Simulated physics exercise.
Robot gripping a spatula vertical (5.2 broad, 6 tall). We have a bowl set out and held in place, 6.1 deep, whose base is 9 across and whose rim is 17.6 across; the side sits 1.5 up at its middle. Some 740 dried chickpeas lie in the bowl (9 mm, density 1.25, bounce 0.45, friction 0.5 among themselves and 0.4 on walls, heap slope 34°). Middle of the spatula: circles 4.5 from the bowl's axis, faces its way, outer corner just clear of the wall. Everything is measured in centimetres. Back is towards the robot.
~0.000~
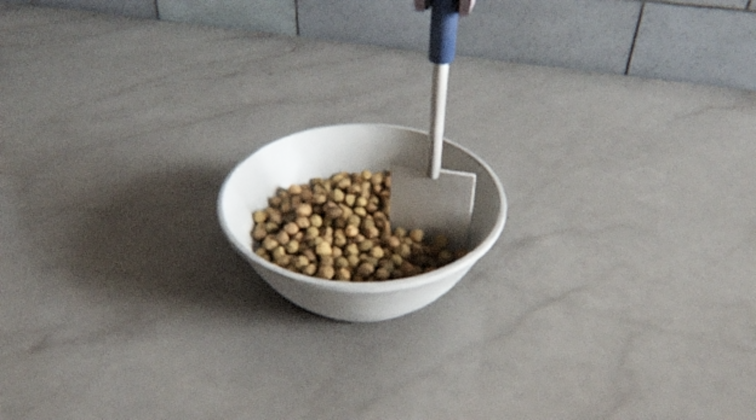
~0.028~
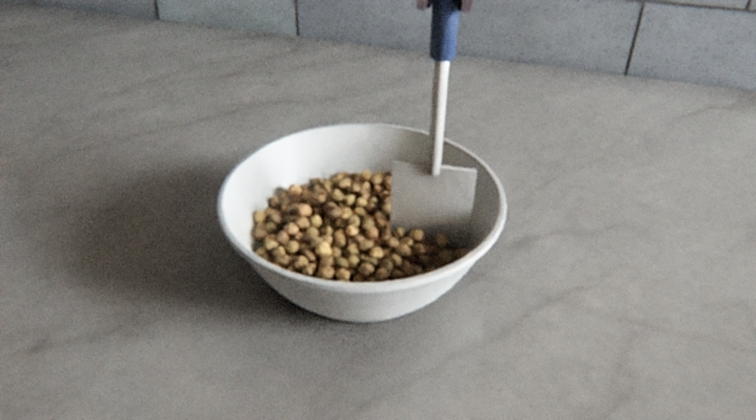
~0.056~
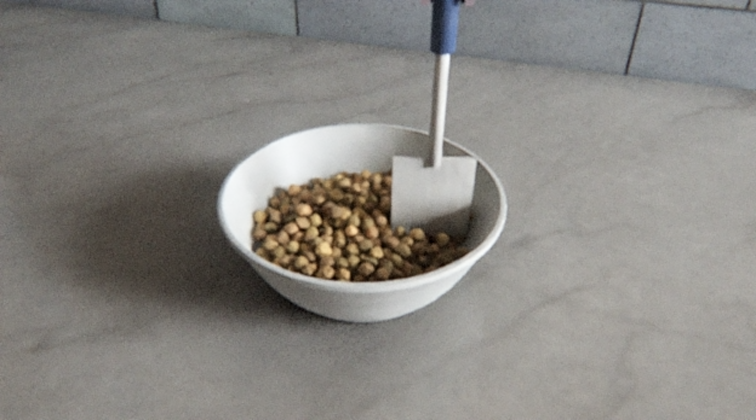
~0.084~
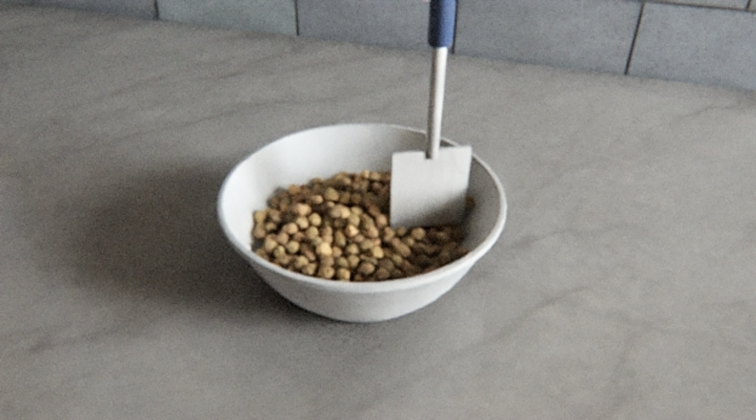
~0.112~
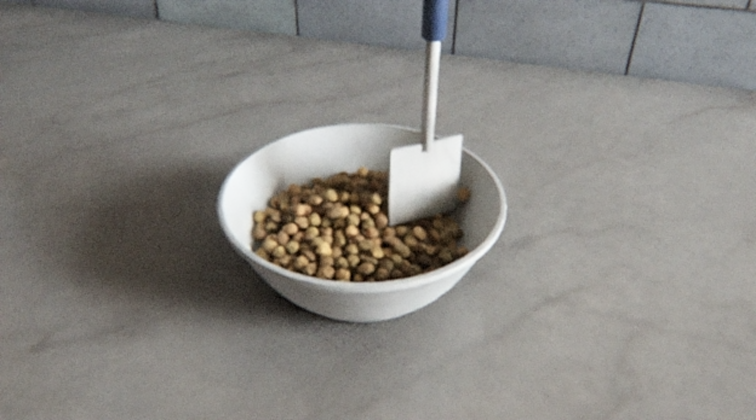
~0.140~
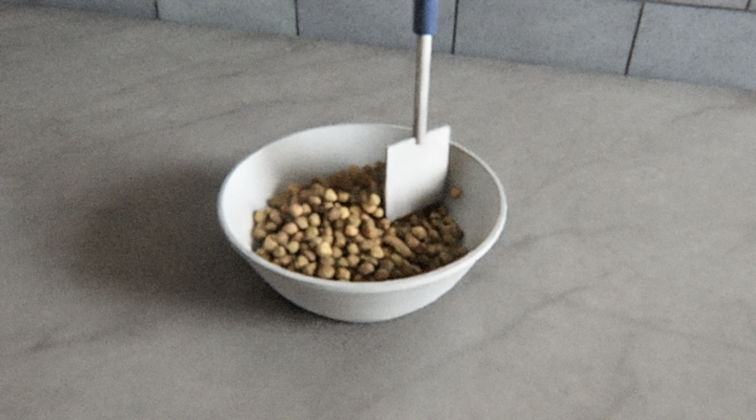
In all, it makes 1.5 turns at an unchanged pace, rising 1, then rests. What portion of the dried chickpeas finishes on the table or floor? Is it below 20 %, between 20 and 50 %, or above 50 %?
Below 20 %.
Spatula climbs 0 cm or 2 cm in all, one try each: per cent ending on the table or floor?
About 15 per cent on the first try and 5 per cent on the second.
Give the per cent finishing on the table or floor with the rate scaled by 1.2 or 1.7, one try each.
It would be about 15 and 25 percent respectively.
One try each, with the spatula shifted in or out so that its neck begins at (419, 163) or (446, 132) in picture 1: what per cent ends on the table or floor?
10 and 0 %.
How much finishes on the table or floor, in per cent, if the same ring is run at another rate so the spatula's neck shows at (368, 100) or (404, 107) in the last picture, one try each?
About 30 % for one try and about 20 % for the other, in order.
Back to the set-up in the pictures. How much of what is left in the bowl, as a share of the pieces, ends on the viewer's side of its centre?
I'd say around 55 per cent.
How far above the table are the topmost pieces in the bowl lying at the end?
6.5 cm, give or take.
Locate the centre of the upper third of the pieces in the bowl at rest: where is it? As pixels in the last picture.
It is centred around (315, 232).
By 0.58 s, 244° round, highest piece 9 above the table; 711 in the bowl, 21 on the table or floor, 13 in flight or on the tool.
By 1.03 s, 75° round, highest piece 7 above the table; 674 in the bowl, 70 on the table or floor, 1 in flight or on the tool.
By 1.45 s, 180° round, highest piece 6 above the table; 662 in the bowl, 83 on the table or floor.
By 2.15 s, 180° round, highest piece 6 above the table; 662 in the bowl, 83 on the table or floor.
Final count, 662 in the bowl, 83 on the table or floor. That is 11 % on the table or floor.
